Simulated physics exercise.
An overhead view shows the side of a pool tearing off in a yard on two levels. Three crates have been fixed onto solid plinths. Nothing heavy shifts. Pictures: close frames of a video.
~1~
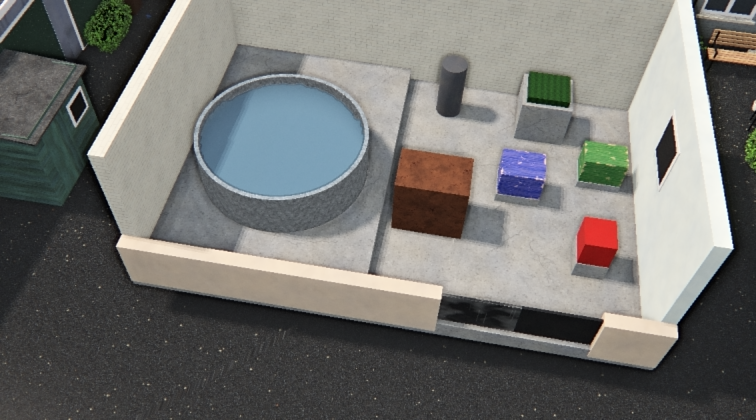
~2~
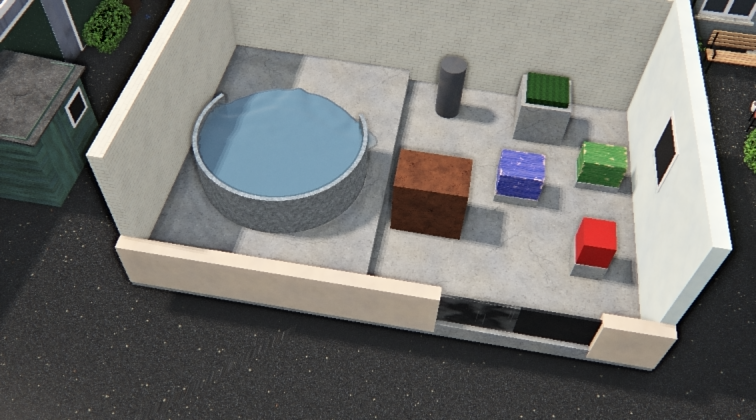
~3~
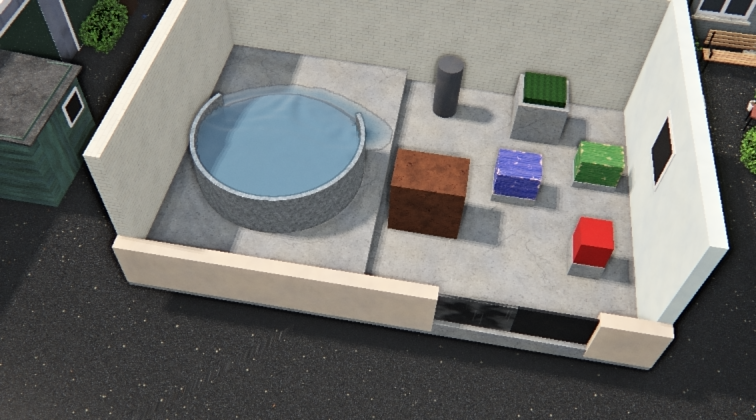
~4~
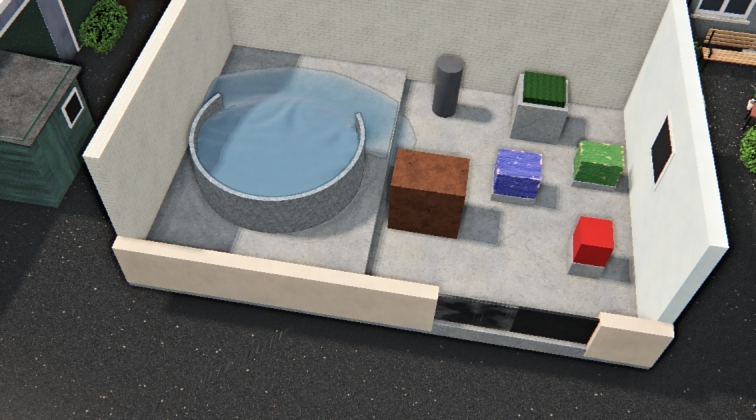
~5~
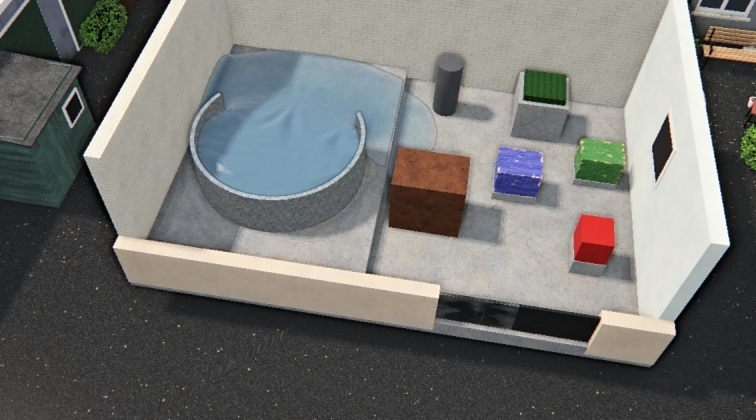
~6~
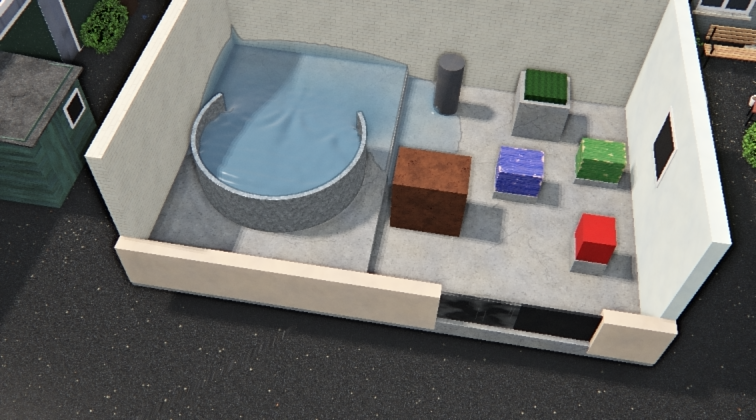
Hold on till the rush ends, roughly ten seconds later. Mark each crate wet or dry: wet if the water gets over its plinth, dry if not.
Red crate dry, blue crate wet, green crate wet.
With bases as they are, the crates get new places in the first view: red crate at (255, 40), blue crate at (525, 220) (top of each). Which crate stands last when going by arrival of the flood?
The crate marked blue.
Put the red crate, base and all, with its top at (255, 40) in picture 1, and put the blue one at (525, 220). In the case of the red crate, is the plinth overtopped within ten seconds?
I'd say the red crate is hit by the flood.
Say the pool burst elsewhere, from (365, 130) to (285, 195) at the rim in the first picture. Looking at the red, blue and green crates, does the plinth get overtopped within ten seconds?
The red crate is reached; the blue crate is reached; the green crate is reached.
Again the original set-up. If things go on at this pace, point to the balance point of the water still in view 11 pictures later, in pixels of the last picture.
It is near (322, 112).
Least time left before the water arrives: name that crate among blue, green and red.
It's the blue one here.
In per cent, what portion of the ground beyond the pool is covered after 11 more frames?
40 %, roughly.
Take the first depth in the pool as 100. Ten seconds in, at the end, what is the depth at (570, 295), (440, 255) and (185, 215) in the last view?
In order: Roughly 25, 20 and 4 in a hundred.
A moment on, water covers 35 % of the floor; the red crate not reached, the blue crate water round its plinth, the green crate not reached.
Next, water covers 40 % of the floor; the red crate not reached, the blue crate water round its plinth, the green crate water round its plinth.
Then, water covers 65 % of the floor; the red crate water round its plinth, the blue crate water round its plinth, the green crate water round its plinth.
Later, water covers 95 % of the floor; the red crate water round its plinth, the blue crate water round its plinth, the green crate water round its plinth.
In the end, water covers 95 % of the floor; the red crate stayed above the water, the blue crate was topped, the green crate was topped.
